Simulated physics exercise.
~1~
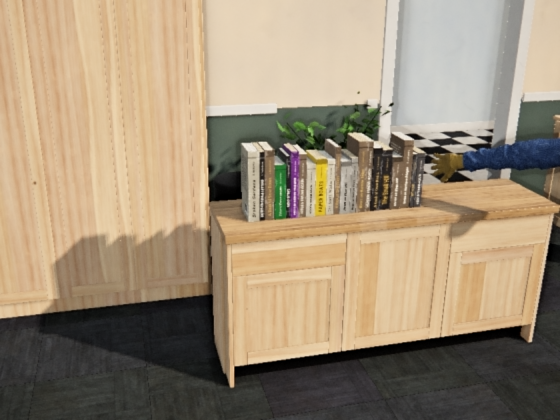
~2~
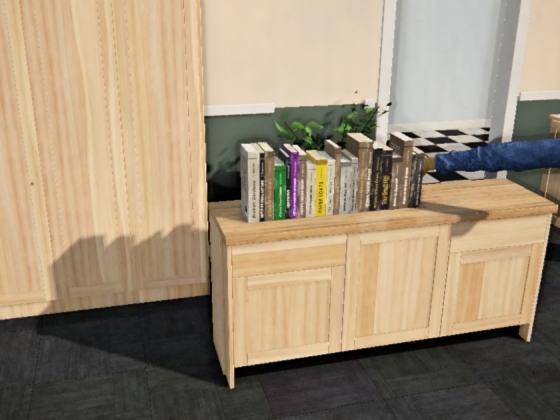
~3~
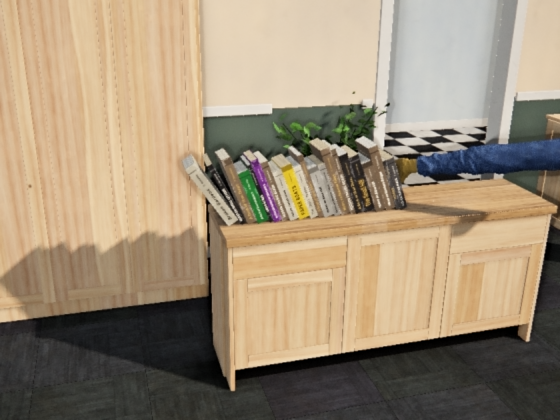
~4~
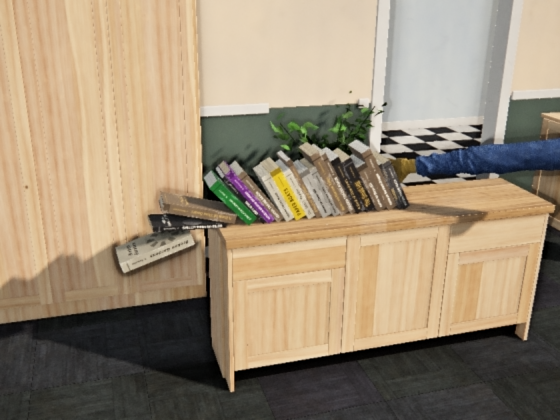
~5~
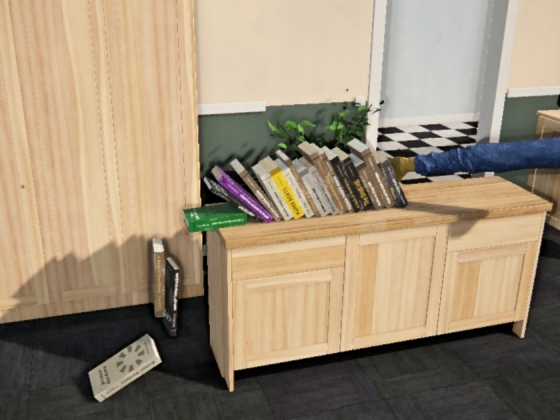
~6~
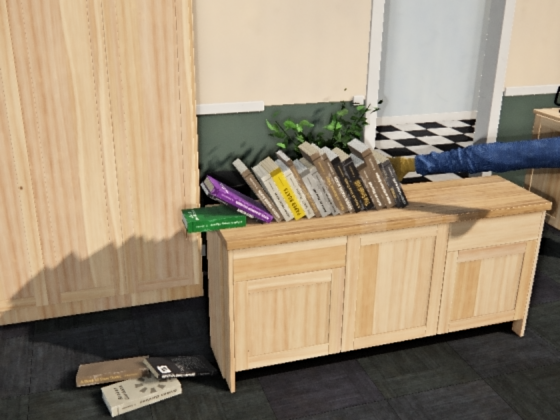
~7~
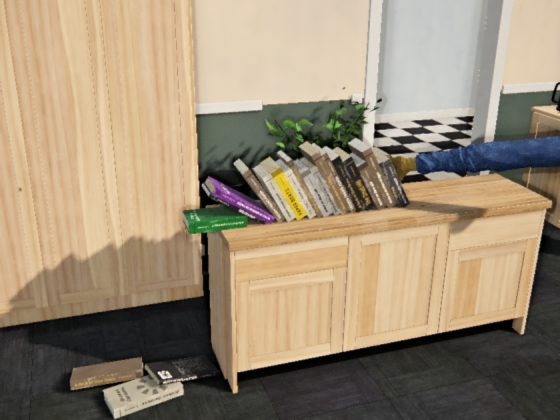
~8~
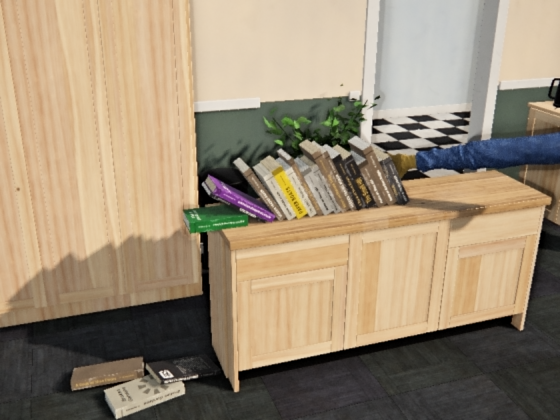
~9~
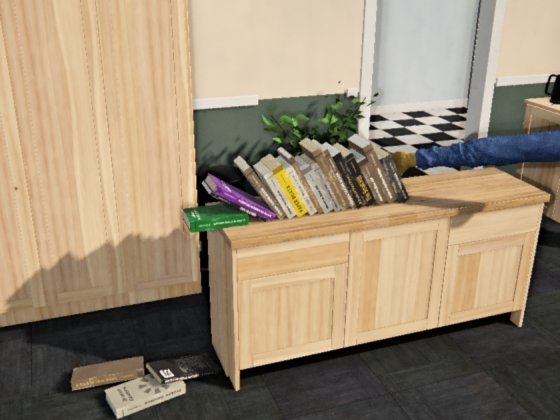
The footage shows a blue-sleeved arm pushing a row of upright books leftward along a wooden cabinet until they lean over and three drop to the floor, while the green book lies flat overhanging the left end and the purple one rests leaning above it.
